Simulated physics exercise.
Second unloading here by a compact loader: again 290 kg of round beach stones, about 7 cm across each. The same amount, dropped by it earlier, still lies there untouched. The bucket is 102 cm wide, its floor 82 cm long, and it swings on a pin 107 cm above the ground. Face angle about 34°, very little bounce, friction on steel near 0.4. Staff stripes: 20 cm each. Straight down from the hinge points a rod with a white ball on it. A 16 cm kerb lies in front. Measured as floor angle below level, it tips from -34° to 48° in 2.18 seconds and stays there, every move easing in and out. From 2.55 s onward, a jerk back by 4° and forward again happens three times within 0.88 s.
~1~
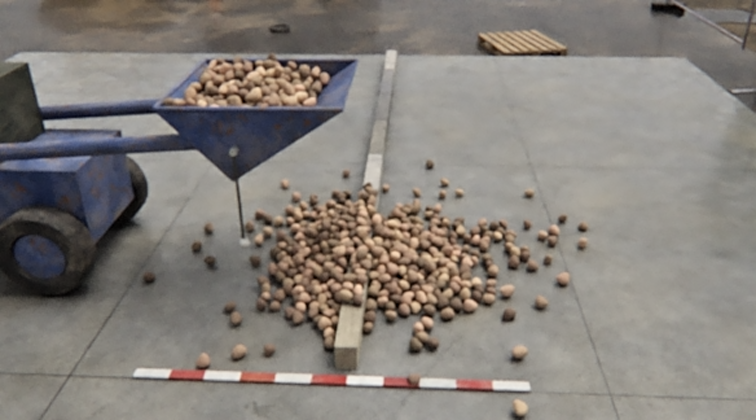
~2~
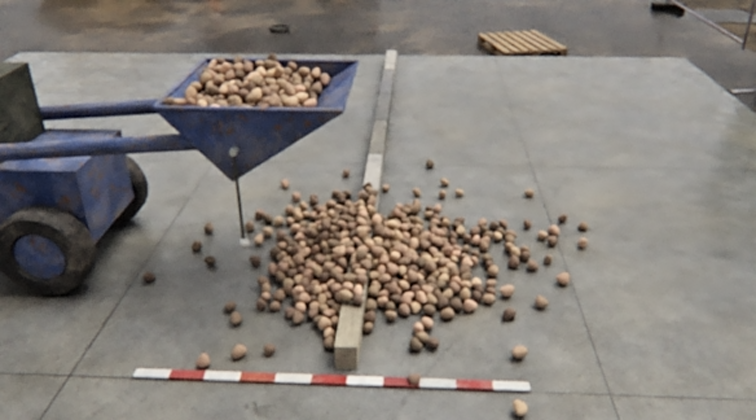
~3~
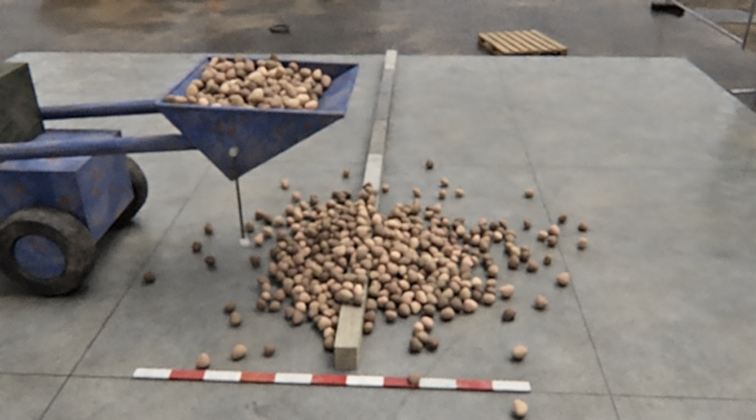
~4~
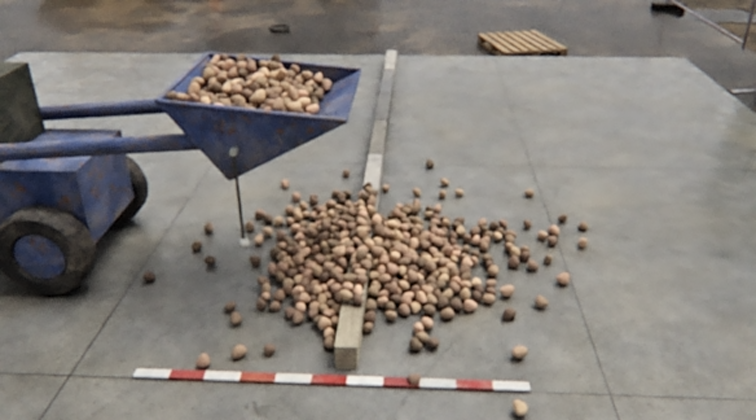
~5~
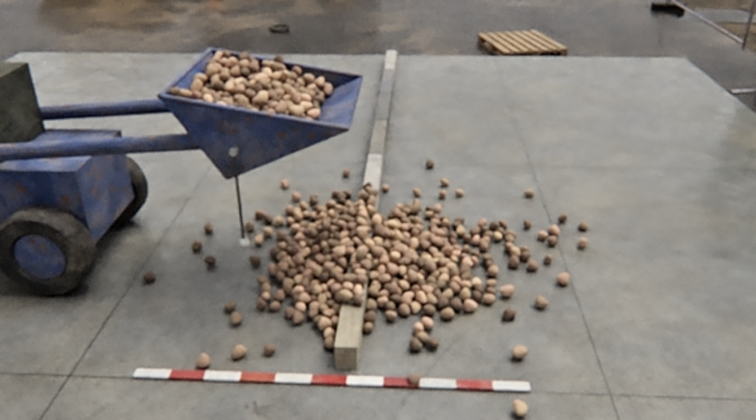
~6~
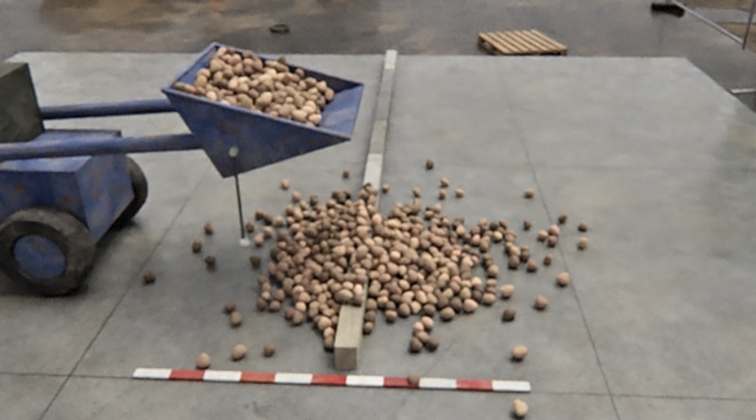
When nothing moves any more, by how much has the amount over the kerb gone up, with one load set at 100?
It has gone up by about 57 per cent of a load.
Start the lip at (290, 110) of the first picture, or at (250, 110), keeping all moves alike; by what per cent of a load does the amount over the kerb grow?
Some 10 percent, and then 0 percent.
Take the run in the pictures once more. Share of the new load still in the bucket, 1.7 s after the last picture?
Around 0 in a hundred.
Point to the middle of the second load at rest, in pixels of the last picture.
I'd say close to (380, 247).
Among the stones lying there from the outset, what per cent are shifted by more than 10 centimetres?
About 15 per cent.
Then, 1.0 s after the last picture the floor is at 35°; in per cent of one load, 73 in the bucket, 75 on this side of the kerb, 52 over the kerb; the foremost stones are at (558, 232).
Then, 1.7 s after the last picture the floor is at 48°; in per cent of one load, 0 in the bucket, 98 on this side of the kerb, 102 over the kerb; the foremost stones are at (558, 232).
Then, 3.3 s after the last picture the floor is at 48°; in per cent of one load, 0 in the bucket, 95 on this side of the kerb, 104 over the kerb; the foremost stones are at (570, 240).
Then, 5.8 s after the last picture the floor is at 48°; in per cent of one load, 0 in the bucket, 95 on this side of the kerb, 104 over the kerb; the foremost stones are at (570, 240). Net gain over the kerb, 57.
